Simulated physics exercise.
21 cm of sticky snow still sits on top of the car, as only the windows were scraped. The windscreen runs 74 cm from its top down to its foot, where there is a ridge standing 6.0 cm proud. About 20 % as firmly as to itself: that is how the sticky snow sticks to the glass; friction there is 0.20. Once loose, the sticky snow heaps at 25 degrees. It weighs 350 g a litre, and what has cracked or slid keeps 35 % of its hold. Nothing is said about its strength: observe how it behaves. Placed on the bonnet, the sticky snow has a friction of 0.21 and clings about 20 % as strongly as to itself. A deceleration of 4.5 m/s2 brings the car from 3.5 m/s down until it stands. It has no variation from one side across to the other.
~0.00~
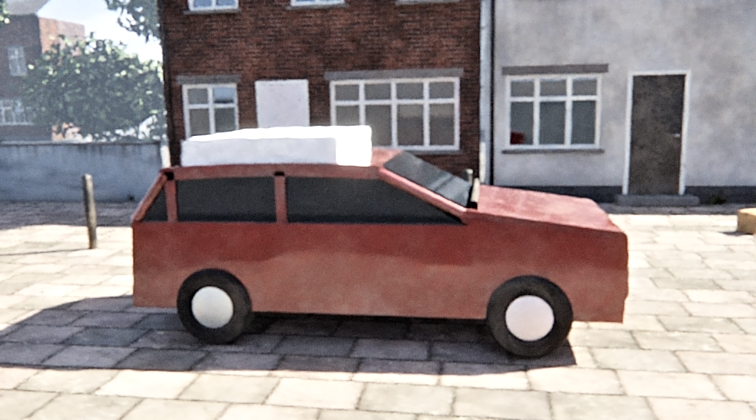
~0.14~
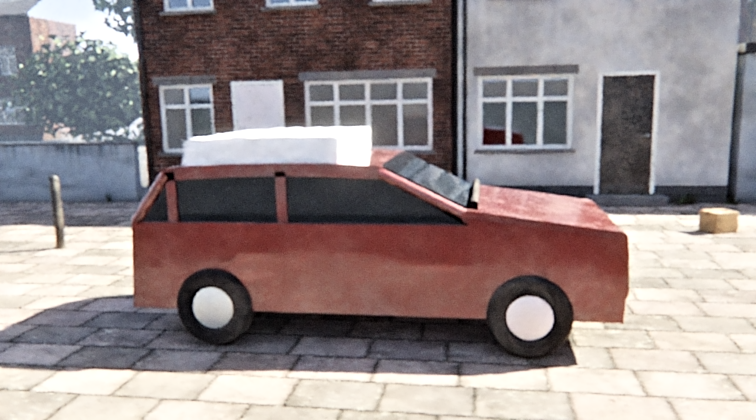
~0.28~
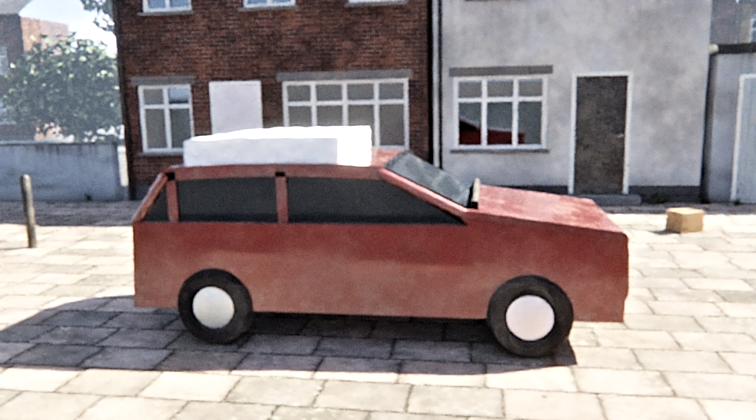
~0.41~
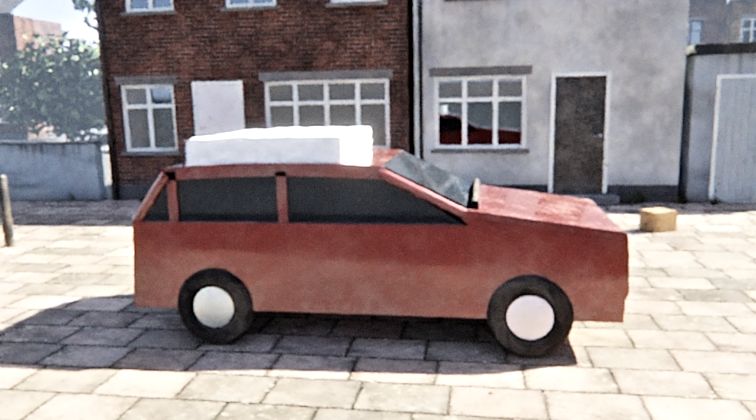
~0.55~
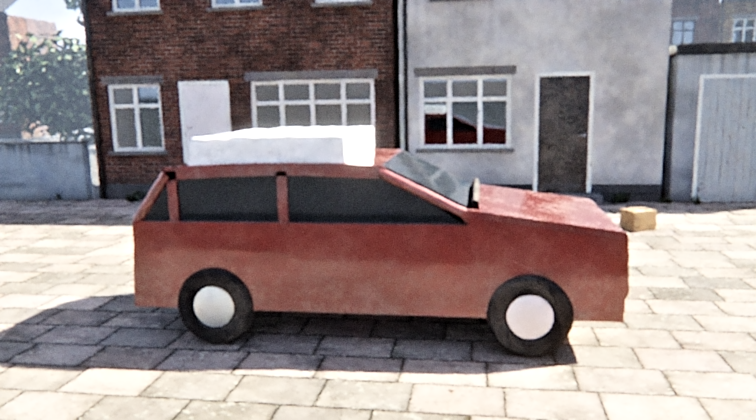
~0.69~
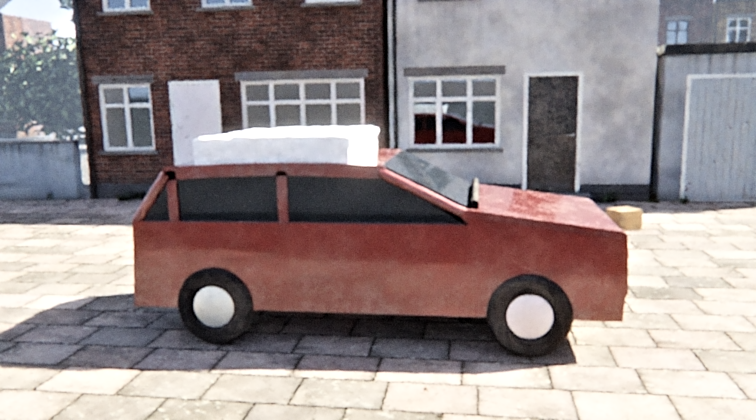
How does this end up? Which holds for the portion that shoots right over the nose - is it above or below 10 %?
Of the two, below.
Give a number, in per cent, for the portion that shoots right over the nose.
Roughly 0 percent.
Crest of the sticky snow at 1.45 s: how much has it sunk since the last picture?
Roughly 0 cm.
After 1.04 s, all of the snow is on the roof, none on the glass, none on the bonnet and none has gone off the nose.
After 1.45 s, all of the snow is on the roof, none on the glass, none on the bonnet and none has gone off the nose.
After 1.86 s, all of the snow is on the roof, none on the glass, none on the bonnet and none has gone off the nose.
After 2.28 s, all of the snow is on the roof, none on the glass, none on the bonnet and none has gone off the nose.
After 2.80 s, all of the snow is on the roof, none on the glass, none on the bonnet and none has gone off the nose.
